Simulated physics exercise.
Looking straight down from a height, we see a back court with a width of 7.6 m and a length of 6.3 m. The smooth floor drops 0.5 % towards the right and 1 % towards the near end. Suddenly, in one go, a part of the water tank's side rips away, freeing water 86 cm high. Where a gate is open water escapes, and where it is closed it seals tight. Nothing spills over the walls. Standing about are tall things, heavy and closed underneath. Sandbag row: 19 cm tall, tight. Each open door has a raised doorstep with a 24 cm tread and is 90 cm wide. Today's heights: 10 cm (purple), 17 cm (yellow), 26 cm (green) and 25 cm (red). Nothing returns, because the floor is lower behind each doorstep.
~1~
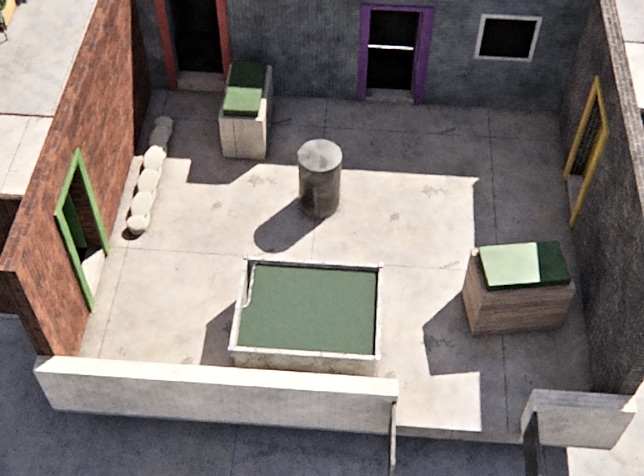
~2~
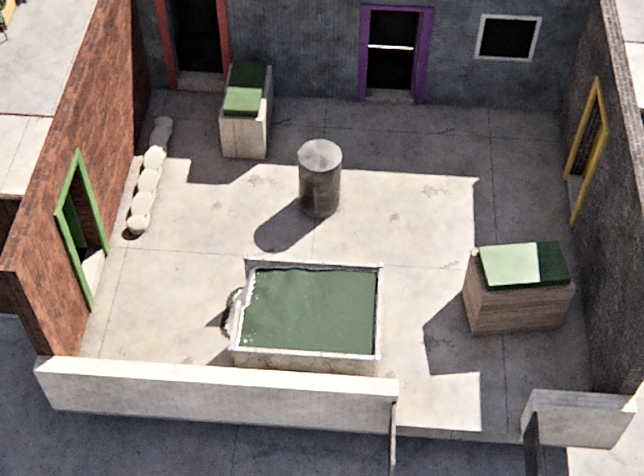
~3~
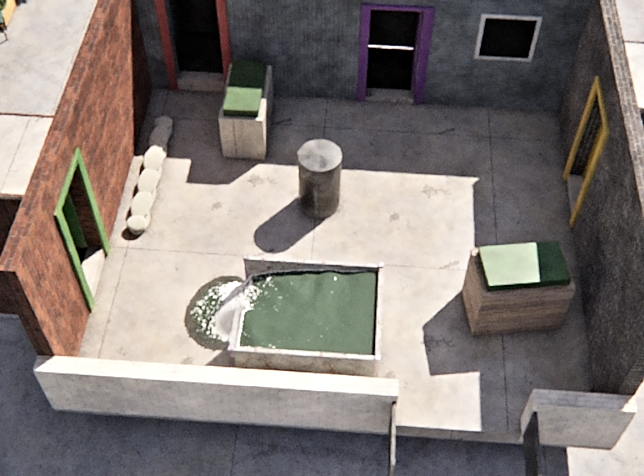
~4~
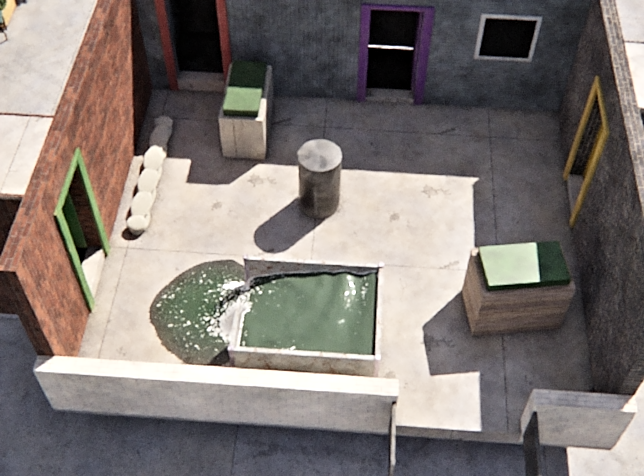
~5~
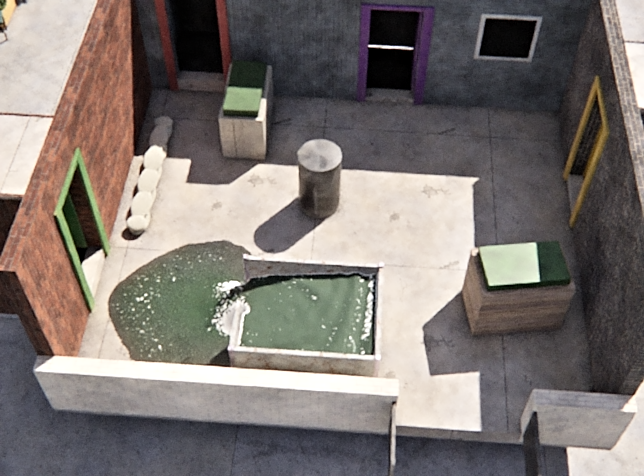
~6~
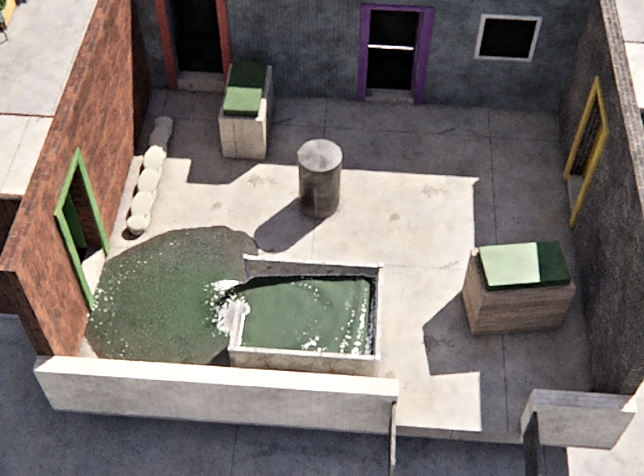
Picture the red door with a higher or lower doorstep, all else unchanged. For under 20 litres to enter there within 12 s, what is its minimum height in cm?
Its minimum height would be about 13 cm.
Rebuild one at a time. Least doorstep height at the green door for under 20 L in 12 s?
At green, about 29 cm.
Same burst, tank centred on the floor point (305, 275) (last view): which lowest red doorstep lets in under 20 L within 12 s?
At least roughly 20 cm high.
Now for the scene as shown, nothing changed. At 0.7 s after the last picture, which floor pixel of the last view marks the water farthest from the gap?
Near (130, 172).
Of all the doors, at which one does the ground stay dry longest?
The yellow one.
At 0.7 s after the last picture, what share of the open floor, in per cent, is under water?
About 20 per cent.
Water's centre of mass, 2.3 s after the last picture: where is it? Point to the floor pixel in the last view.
(221, 300) or so.
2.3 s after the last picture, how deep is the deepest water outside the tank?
About 30 cm at most.
Then, 0.7 s after the last picture water covers 20 % of the floor, deepest (40 cm) near (74, 375); it has not reached the red door.
Then, 2.3 s after the last picture water covers 25 % of the floor, deepest (30 cm) near (152, 94); 18 cm at the red door, 0 litres in over its 25 cm doorstep.
Then, 11.3 s after the last picture water covers 85 % of the floor, deepest (12 cm) near (71, 386); 6 cm at the red door, 0 litres in over its 25 cm doorstep.
At the red door as built, the water peaked near 18 cm, 2.3 s after the last picture.
With a doorstep of 10.5 cm, 54 litres would have come in within the 12 s; with 14.5 cm, 8 litres. So under 20 litres takes about 13 cm.
